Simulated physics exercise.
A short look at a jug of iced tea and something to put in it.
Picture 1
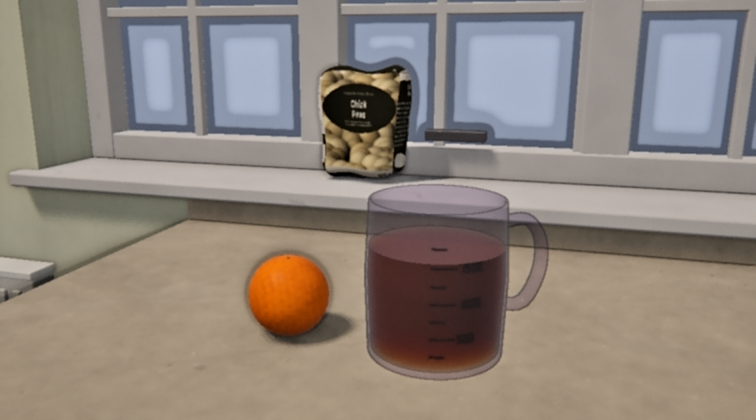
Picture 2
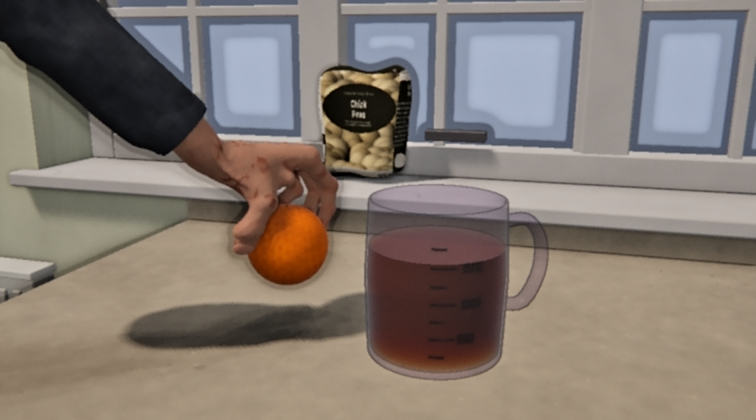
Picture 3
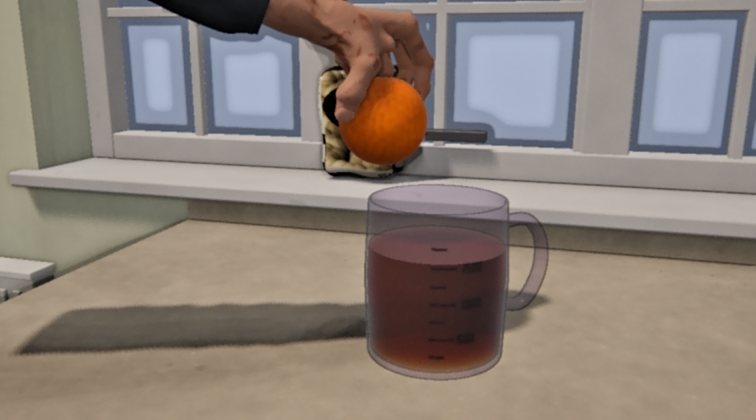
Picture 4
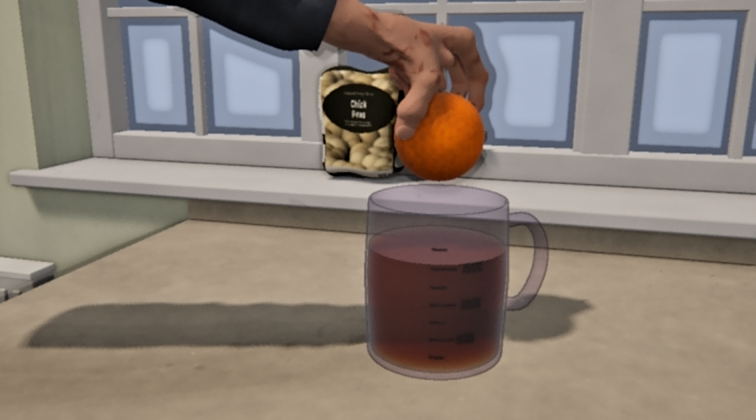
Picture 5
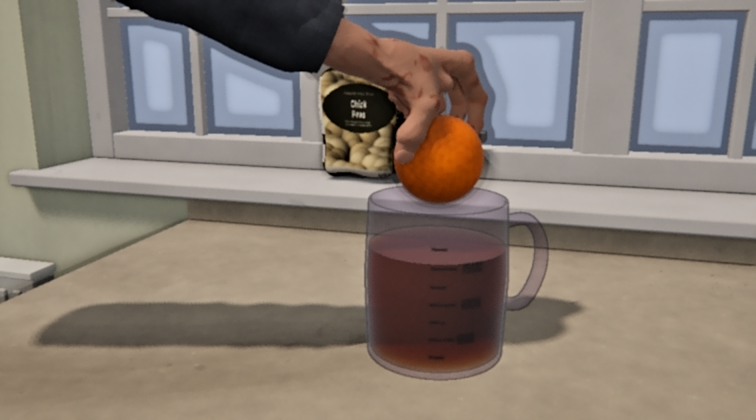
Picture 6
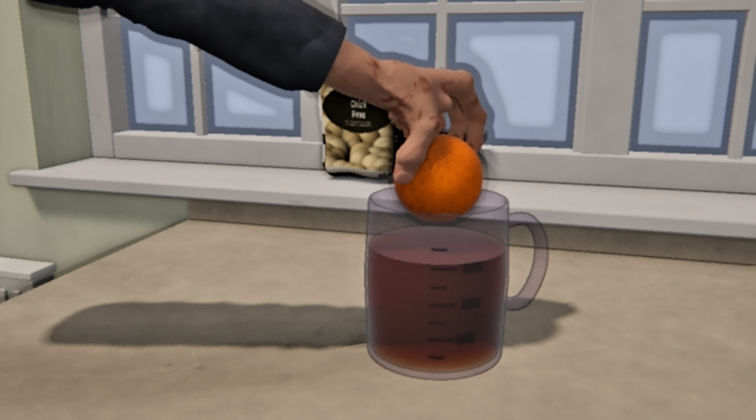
A clear measuring jug with a right-hand handle, about two thirds full of dark reddish-brown liquid, stands on a beige worktop before a white-framed window, seen from slightly above by a still camera. An orange lies to its left, and a black-labelled packet sits on the sill behind. A dark-sleeved arm reaches in from the left, lifts the orange, carries it right above the jug and lowers it to the rim.
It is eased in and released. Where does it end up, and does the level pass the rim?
The thing bobs on top; the jug keeps it all in.
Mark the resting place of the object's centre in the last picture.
Roughly at (437, 248).
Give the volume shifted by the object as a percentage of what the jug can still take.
Close to 50 %.
Soon after, the orange enters the iced tea; the jug is about three quarters full.
Later, the orange comes up again; the jug is about three quarters full.
In the end, the orange floats; the jug is about three quarters full; nothing is spilt.
